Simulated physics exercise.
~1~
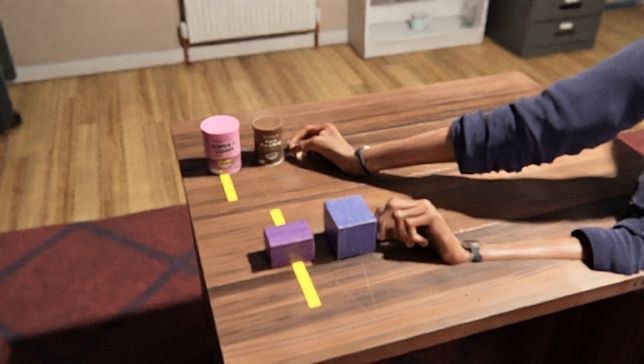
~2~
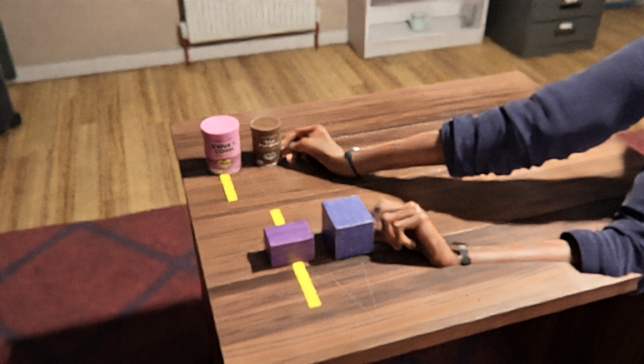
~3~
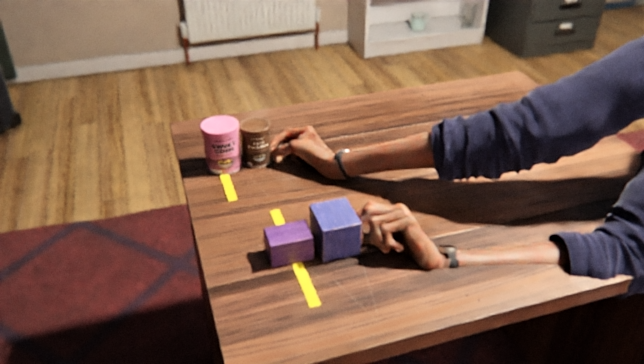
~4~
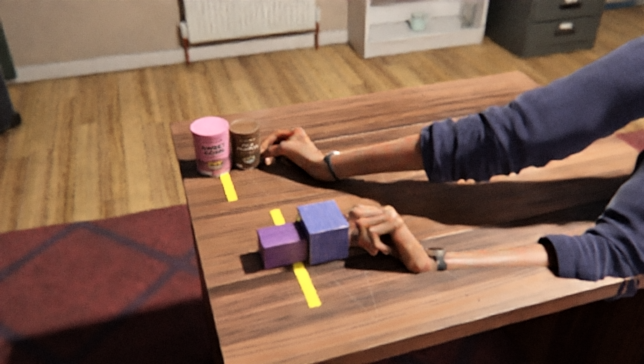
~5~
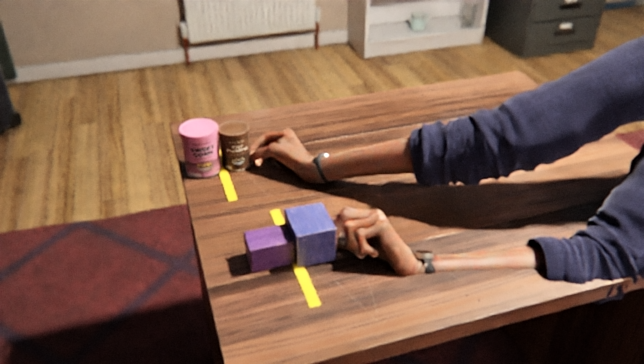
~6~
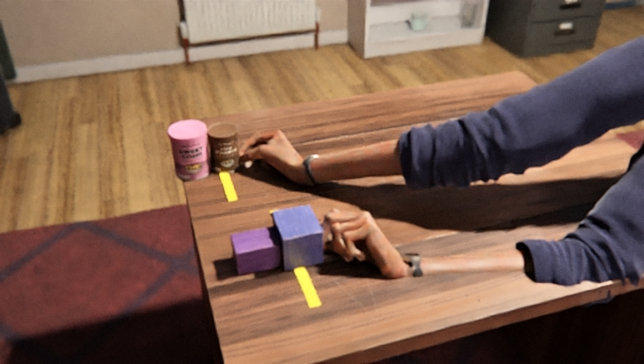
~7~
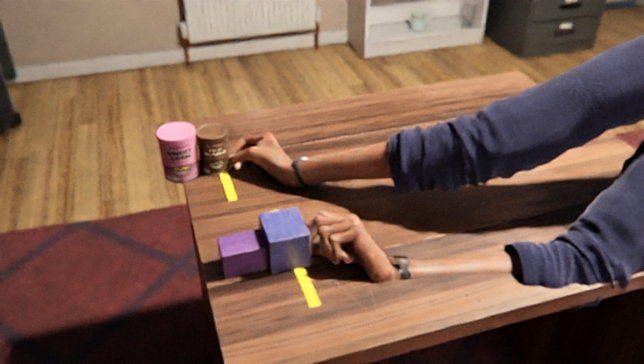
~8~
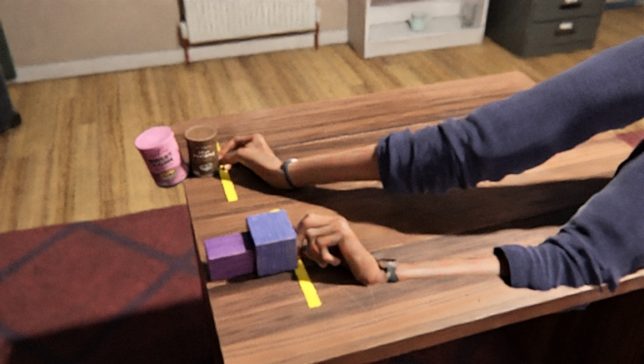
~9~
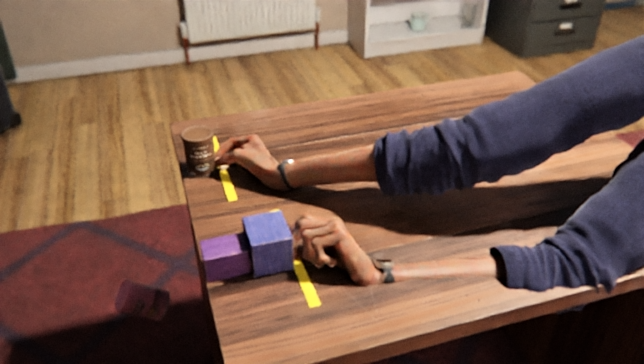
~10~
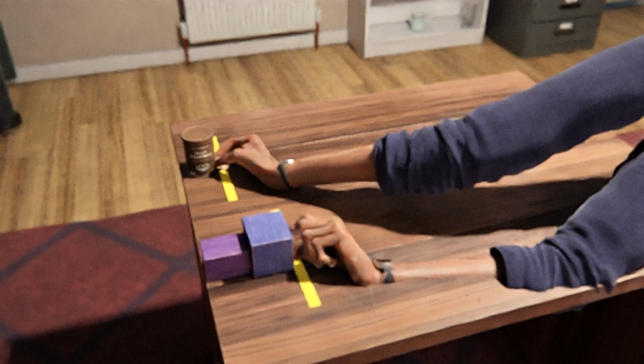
The clip opens on a wooden table with two strips of yellow tape, where one hand rests behind a brown tin beside a pink pot and the other behind a blue block near a purple block. The hands push left, closing the small gaps until the tin meets the pot and the blue block meets the purple one. Both pairs then slide together toward the table's left edge. The pink pot reaches the edge first, leans outward and drops toward the floor, passing out of view. The hands stop, leaving the brown tin upright and both blocks still on the table.
